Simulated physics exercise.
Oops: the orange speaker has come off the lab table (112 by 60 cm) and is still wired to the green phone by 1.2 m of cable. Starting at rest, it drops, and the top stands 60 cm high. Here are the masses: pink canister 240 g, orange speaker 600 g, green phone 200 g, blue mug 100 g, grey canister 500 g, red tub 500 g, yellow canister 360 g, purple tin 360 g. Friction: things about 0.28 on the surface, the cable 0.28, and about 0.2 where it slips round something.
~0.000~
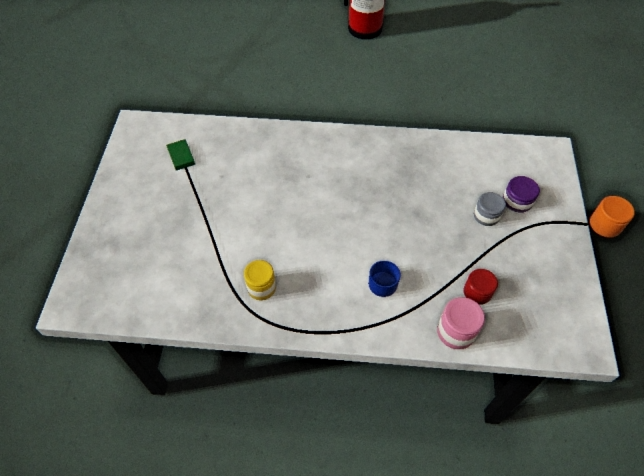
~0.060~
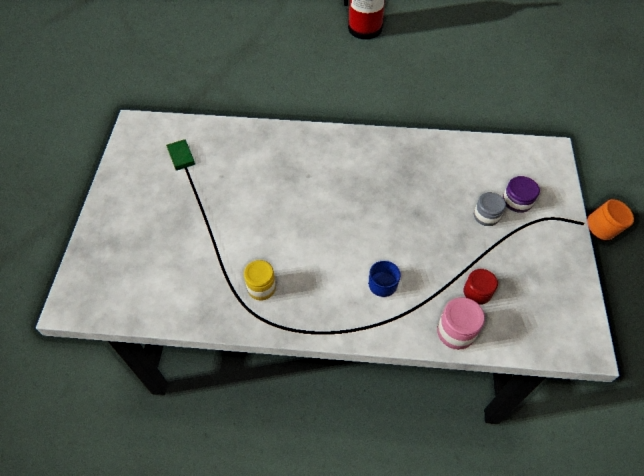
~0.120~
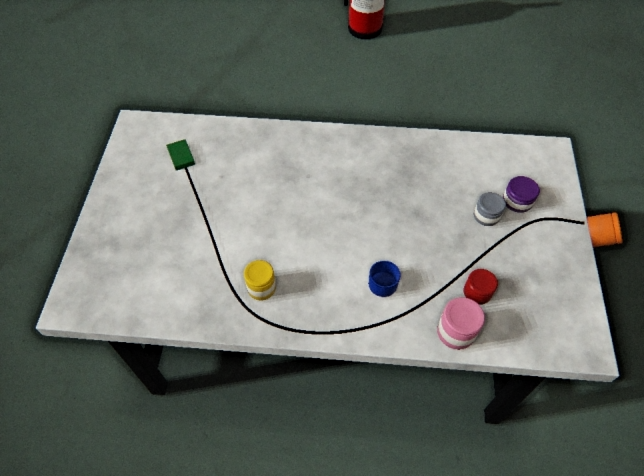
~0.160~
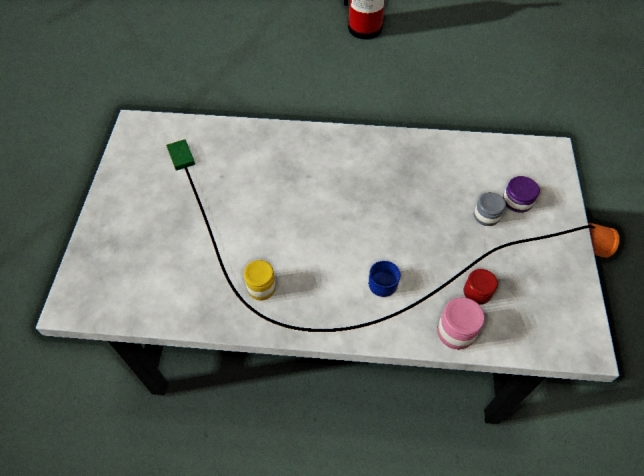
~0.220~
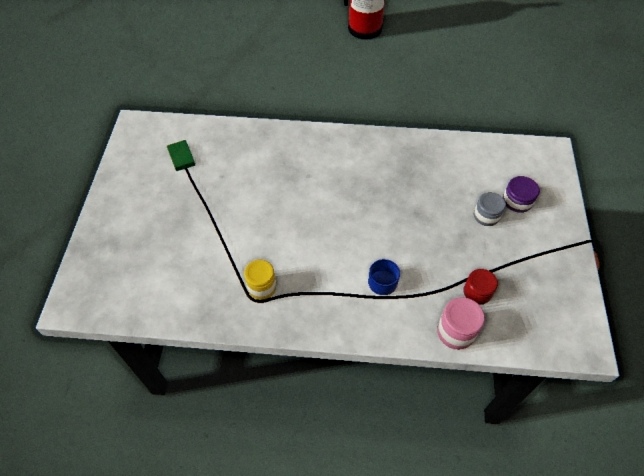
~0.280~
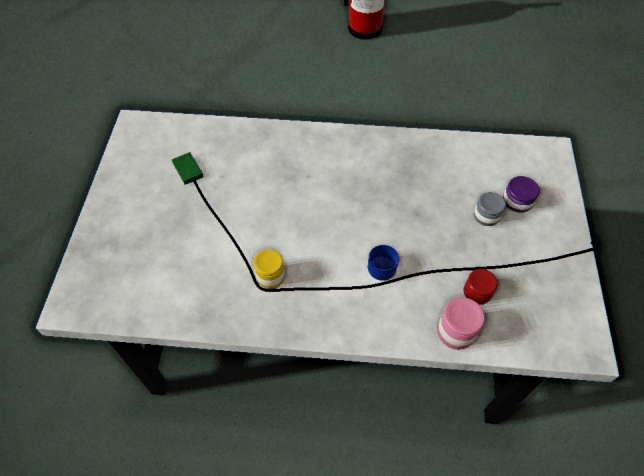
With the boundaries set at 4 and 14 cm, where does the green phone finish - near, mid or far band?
The green phone finishes in the far band.
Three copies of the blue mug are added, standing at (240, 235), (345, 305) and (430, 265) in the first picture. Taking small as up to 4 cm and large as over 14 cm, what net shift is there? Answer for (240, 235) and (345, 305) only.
I'd call it an in-between shift for the first one and a long shift for the second one.
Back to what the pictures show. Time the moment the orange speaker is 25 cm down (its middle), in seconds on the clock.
0.32 s.
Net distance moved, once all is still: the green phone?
As for the green phone, it finishes over the edge.
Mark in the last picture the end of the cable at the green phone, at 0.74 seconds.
About (371, 336).
At 0.5 s, the cable's tail end at (283, 252); green phone 35 cm off its start, yellow canister 17 cm off its start, blue mug 15 cm off its start.
At 0.7 s, the cable's tail end at (371, 336); green phone 67 cm off its start, yellow canister 22 cm off its start, blue mug 16 cm off its start.
At 1.0 s, the cable has left the top; green phone over the edge, yellow canister 22 cm off its start at (323, 196), blue mug 16 cm off its start at (384, 210).
At 1.2 s, the cable has left the top; green phone over the edge, yellow canister 22 cm off its start, blue mug 16 cm off its start.
At 2.4 s, the cable has left the top; green phone over the edge, yellow canister 22 cm off its start at (323, 196), blue mug 16 cm off its start at (384, 210), orange speaker over the edge.
